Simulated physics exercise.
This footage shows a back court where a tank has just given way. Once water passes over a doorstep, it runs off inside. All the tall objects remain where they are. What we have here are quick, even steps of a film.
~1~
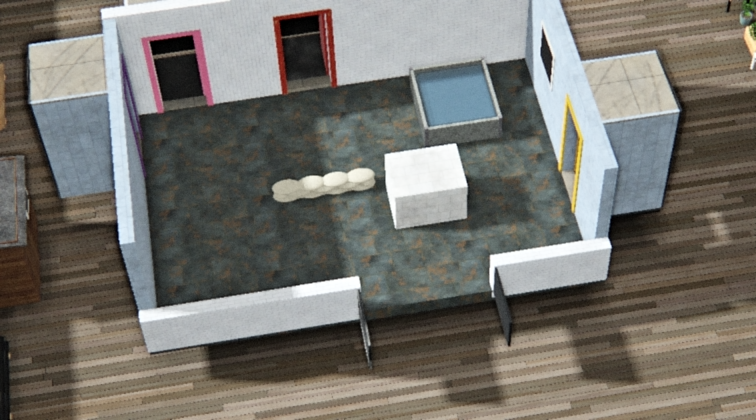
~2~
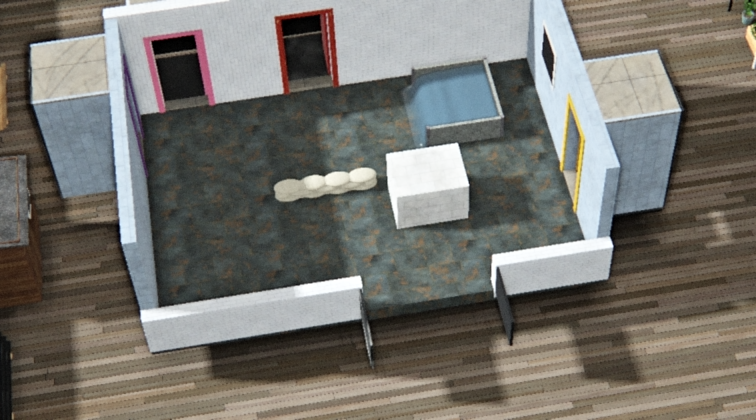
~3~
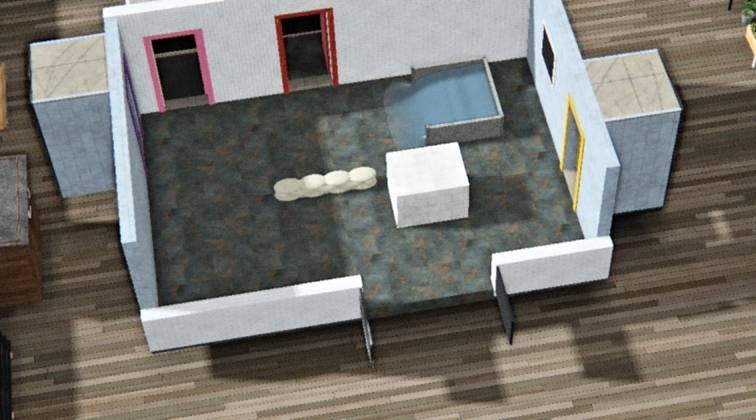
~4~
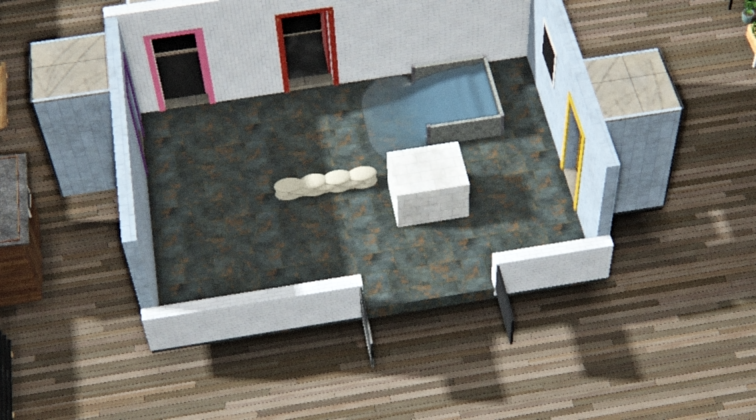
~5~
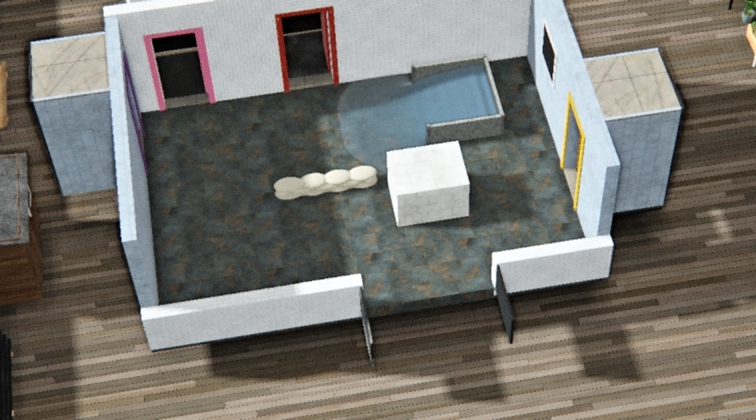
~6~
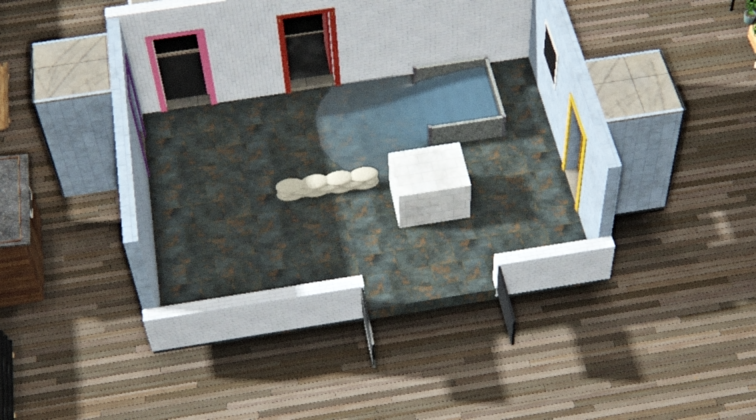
Blue water pouring from a grey-walled tank as its left side opens, spreading leftward across a dark mottled floor behind a white block.
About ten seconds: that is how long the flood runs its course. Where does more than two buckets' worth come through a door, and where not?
My prediction: The yellow door will not top two buckets; the pink door will top two buckets; the purple door will not top two buckets; the red door will not top two buckets.
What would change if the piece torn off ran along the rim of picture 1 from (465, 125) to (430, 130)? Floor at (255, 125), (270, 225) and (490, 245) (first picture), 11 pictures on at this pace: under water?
Untouched, untouched, submerged.
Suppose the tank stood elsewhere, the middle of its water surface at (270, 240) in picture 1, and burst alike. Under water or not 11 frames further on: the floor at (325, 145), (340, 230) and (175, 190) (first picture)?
Well, in the order you listed them, they'd be unreached, unreached and reached by the flood.
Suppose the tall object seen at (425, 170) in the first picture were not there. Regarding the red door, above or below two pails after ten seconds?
On the rerun the red stays inside the limit.
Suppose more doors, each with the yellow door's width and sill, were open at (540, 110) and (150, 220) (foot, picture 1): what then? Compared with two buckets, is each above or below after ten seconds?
So the first doesn't reach it, and then the second tops it.
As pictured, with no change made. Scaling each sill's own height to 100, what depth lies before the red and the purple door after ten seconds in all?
Roughly 30 and 10 %.
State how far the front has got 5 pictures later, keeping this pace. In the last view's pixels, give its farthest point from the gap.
(231, 158).
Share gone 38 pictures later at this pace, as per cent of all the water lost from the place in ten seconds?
Estimate: 55 %.
A moment on, water covers 25 % of the floor; the yellow door not reached, the pink door not reached, the purple door not reached, the red door wet at the sill, nothing in.
Next, water covers 35 % of the floor; the yellow door not reached, the pink door wet at the sill, nothing in, the purple door not reached, the red door wet at the sill, nothing in.
Then, water covers 40 % of the floor; the yellow door not reached, the pink door under two buckets in, the purple door wet at the sill, nothing in, the red door wet at the sill, nothing in.
Later, water covers 50 % of the floor; the yellow door not reached, the pink door over two buckets in, the purple door wet at the sill, nothing in, the red door wet at the sill, nothing in.
In the end, water covers 65 % of the floor; the yellow door not reached, the pink door over two buckets in, the purple door wet at the sill, nothing in, the red door wet at the sill, nothing in.
